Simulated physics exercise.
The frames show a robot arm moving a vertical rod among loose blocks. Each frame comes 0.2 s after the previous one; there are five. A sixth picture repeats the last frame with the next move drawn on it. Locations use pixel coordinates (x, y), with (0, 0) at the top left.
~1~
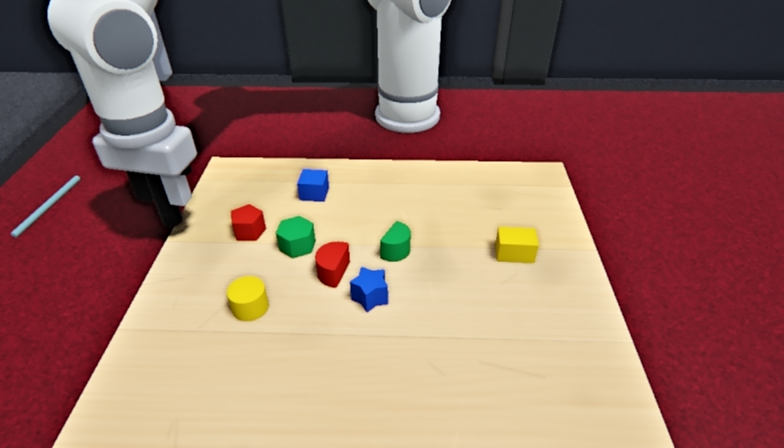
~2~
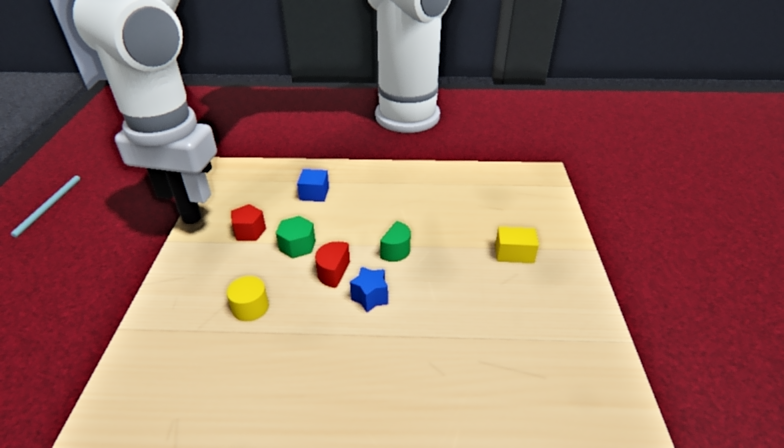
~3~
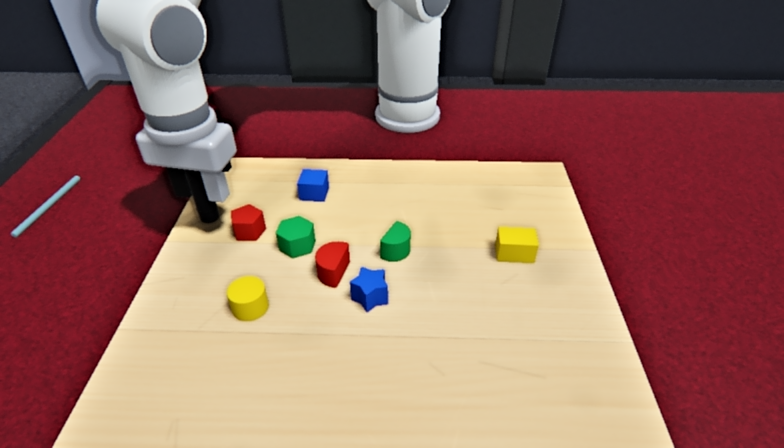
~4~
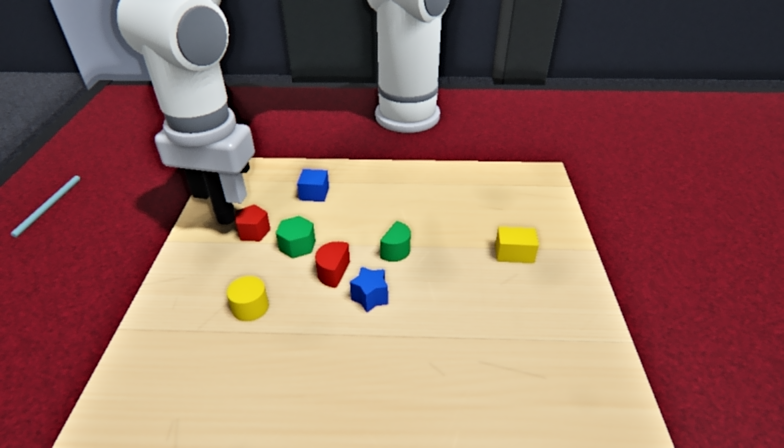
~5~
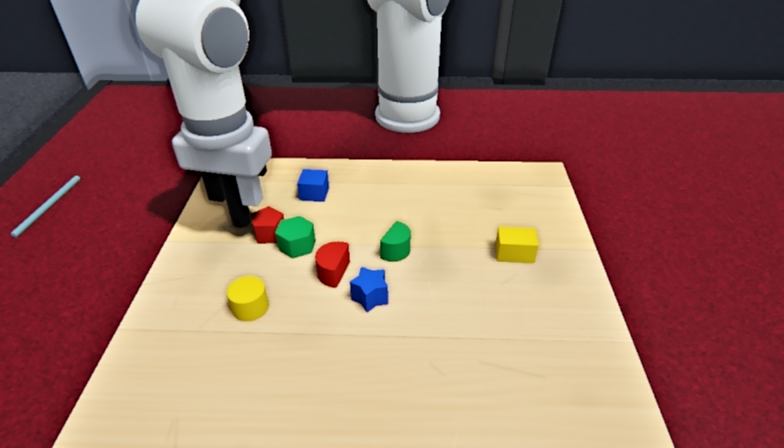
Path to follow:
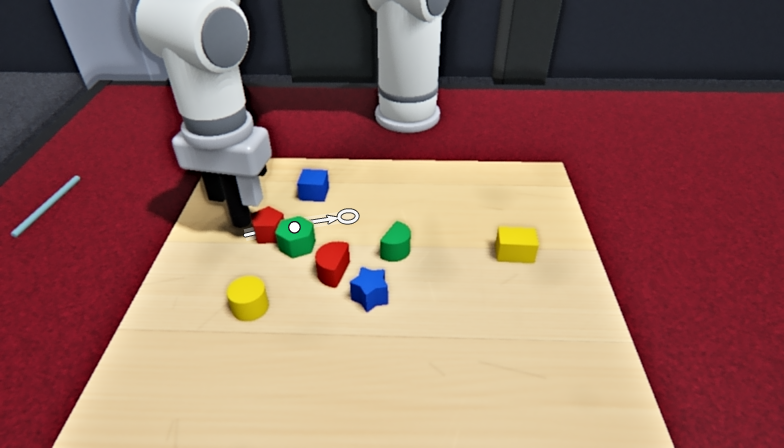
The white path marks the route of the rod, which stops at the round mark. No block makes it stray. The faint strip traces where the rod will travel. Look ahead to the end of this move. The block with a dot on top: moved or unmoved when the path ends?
Displaced.
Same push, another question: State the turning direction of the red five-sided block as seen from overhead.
The turn is clockwise.
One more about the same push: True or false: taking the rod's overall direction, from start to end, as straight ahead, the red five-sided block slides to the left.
The claim does not hold.
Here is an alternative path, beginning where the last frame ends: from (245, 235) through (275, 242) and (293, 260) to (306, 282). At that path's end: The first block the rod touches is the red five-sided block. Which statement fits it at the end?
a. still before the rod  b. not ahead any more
b (not ahead any more)
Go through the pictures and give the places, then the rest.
In the first picture, rod tip at (173, 222); block tops, red five-sided block at (245, 214); green six-sided block at (294, 227); blue square at (312, 176); red half-round block at (331, 253).
In the second picture, rod at (192, 219); blocks unchanged.
In the third picture, rod at (210, 218); blocks unchanged.
In the fourth picture, rod at (227, 220); red five-sided block at (250, 214).
In the fifth picture, rod at (242, 223); red five-sided block at (266, 216); green six-sided block at (294, 227); blue square at (312, 176); red half-round block at (331, 253).
Path on the board, from (245, 235) by way of (297, 224) to (348, 216); the dot is on the green six-sided block.
On the path given first. One third of the way, rod at (279, 215); red five-sided block at (300, 212), turned 30° clockwise; green six-sided block at (311, 232), turned 35° clockwise.
Two thirds of the way, rod at (314, 209); red five-sided block at (332, 212), turned 65° clockwise; green six-sided block at (322, 233), turned 75° clockwise; red half-round block at (332, 257).
At the end, rod at (347, 204); red five-sided block at (347, 213), turned 95° clockwise; green six-sided block at (325, 233), turned 85° clockwise; blue square in place; red half-round block at (332, 257).
